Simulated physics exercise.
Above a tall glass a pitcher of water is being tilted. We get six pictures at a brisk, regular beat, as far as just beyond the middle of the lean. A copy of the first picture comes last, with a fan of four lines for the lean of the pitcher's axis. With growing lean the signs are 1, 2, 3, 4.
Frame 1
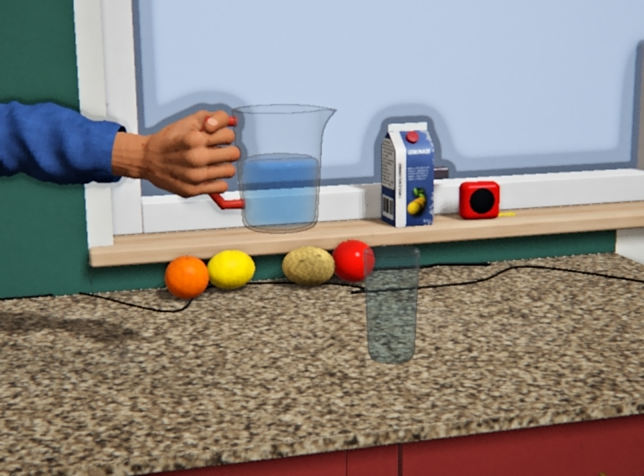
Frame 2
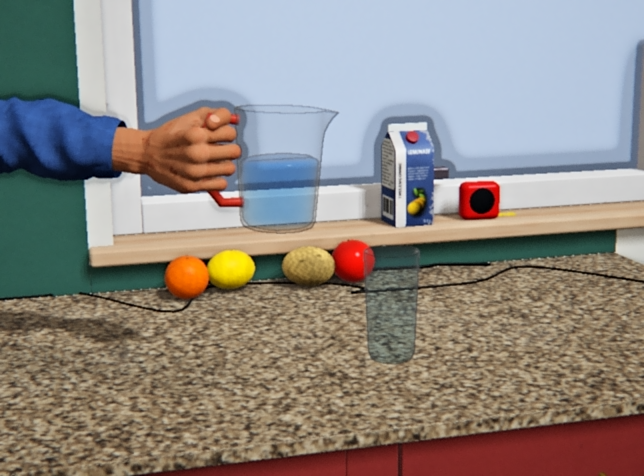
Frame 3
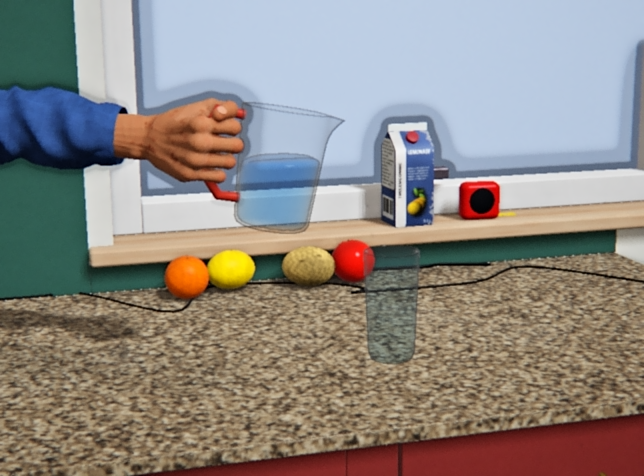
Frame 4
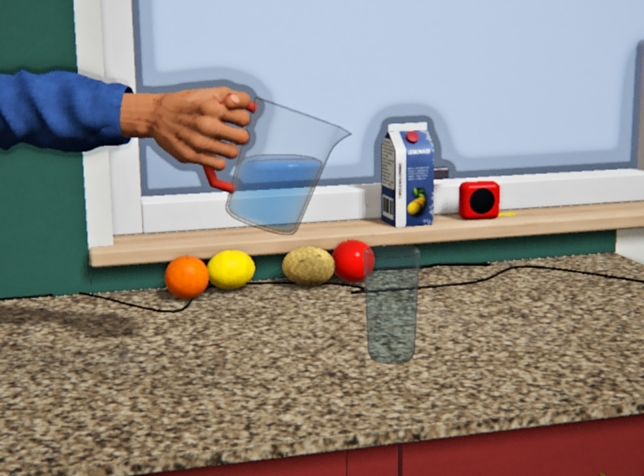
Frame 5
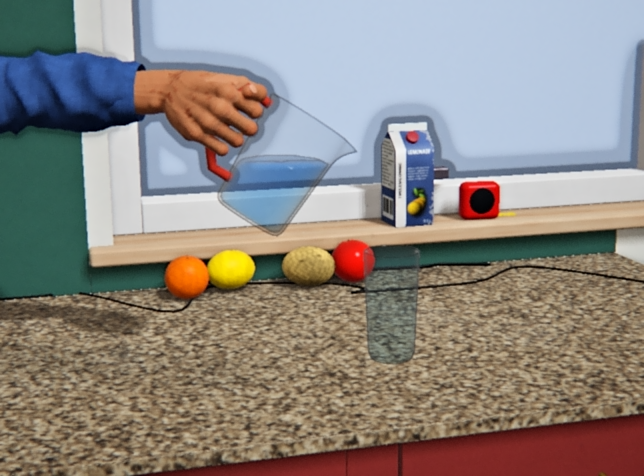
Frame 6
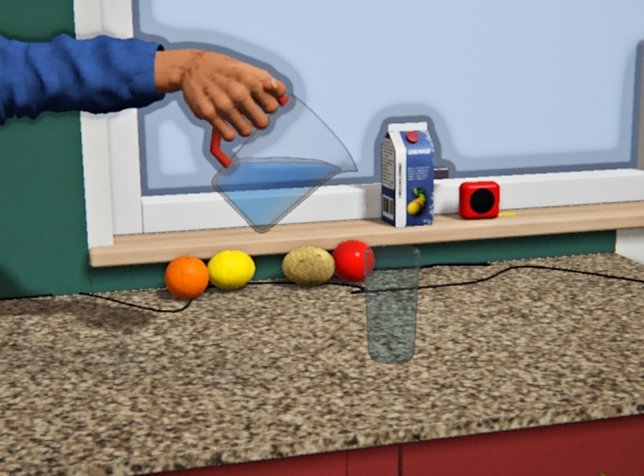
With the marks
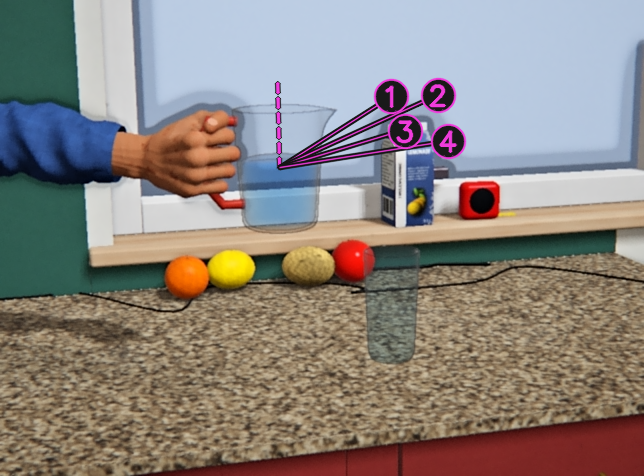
A hand in a blue sleeve held a clear pitcher of water by its red handle and tilted it steeply to the right, above a countertop with a tall glass and a row of fruit.
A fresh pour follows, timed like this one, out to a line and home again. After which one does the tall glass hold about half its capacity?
Use mark 2.
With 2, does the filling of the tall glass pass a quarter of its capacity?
Yes, clearly.
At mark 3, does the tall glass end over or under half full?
Over half.
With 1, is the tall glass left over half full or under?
Under.
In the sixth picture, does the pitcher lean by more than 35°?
Yes, it does.
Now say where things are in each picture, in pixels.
Upright, lip at (335, 109); rim of the tall glass round (392, 250); nothing has left yet, in the first picture.
Tipped about 3°, lip at (337, 112); nothing has left yet, in the second picture.
Tipped about 10°, lip at (343, 120); nothing has left yet, in the third picture.
Tipped about 21°, lip at (350, 133); nothing has left yet, in the fourth picture.
Tipped about 34°, lip at (355, 151); nothing has left yet, in the fifth picture.
Tipped about 49°, lip at (356, 170); nothing has left yet, in the sixth picture.
On the marked copy, 1 at (377, 105); 2 at (422, 102); 3 at (388, 134); 4 at (431, 143).
For mark 1, the tall glass ends with about 28 % of what it can hold.
For mark 2, the tall glass ends with about 53 % of what it can hold.
For mark 3, the tall glass ends with about 80 % of what it can hold.
For mark 4, the tall glass ends with about 96 % of what it can hold; 7 % of the water is spilt.
